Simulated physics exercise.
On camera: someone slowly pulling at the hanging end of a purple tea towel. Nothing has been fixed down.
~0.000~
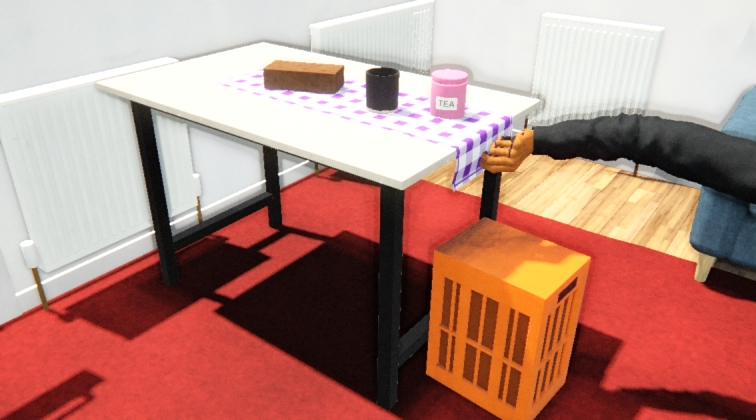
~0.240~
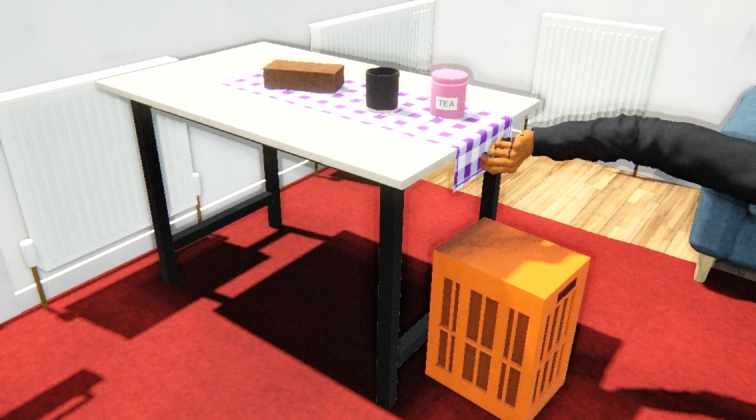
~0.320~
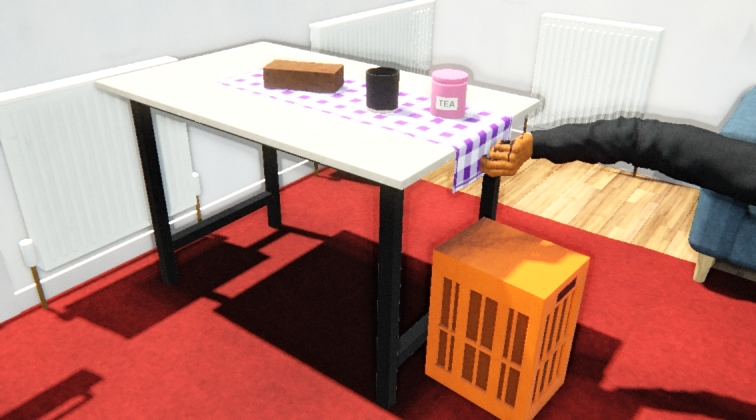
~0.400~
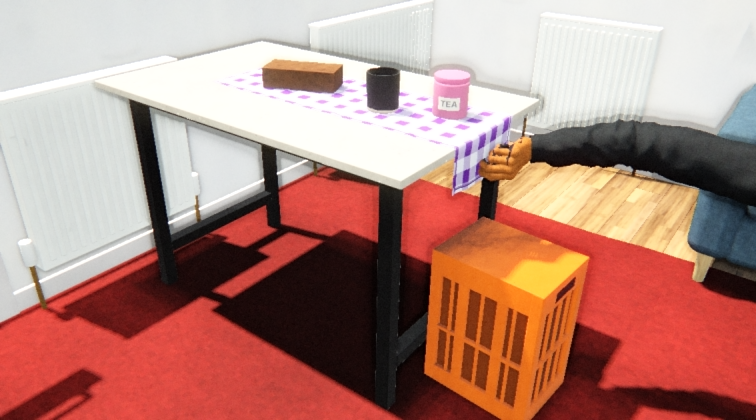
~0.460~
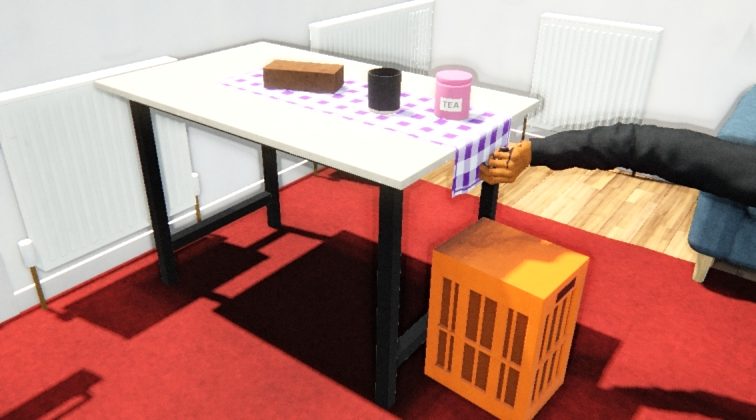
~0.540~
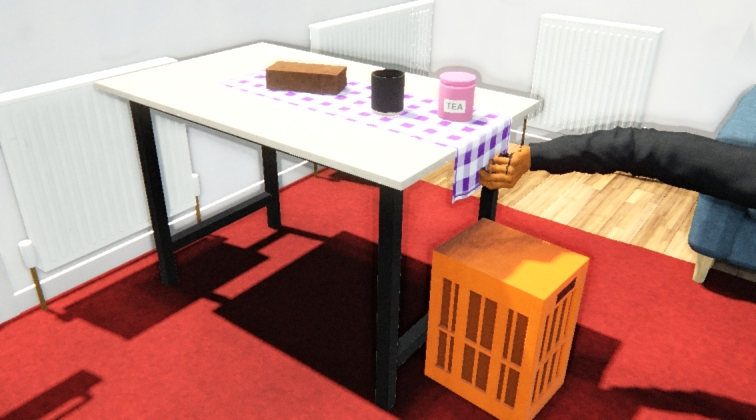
Purple checked cloth being tugged slightly downward over a white table's edge by a brown hand, mug and pink jar shifting slightly right.
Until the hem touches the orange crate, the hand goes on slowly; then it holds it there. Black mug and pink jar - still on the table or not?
Black mug: Still on it; pink jar: Not on it.
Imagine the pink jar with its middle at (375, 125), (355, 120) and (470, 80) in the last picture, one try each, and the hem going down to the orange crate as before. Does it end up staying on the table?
Try one, it is still on top; try two, it is still on top; try three, it is still on top.
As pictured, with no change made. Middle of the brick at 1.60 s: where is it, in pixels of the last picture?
(352, 88), roughly.
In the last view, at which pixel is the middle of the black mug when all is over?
It ends up near (446, 106).
After 0.78 s, hem going down; mug moved a little; jar moved a little.
After 1.18 s, hem going down; mug carried along near (422, 101); jar tipping at the edge near (501, 99).
After 1.60 s, hem on the crate; mug carried along near (444, 106); jar over the edge.
At rest, hem on the crate; mug carried along near (446, 106); jar over the edge. The black mug keeps clear of the edge and the pink jar falls off.
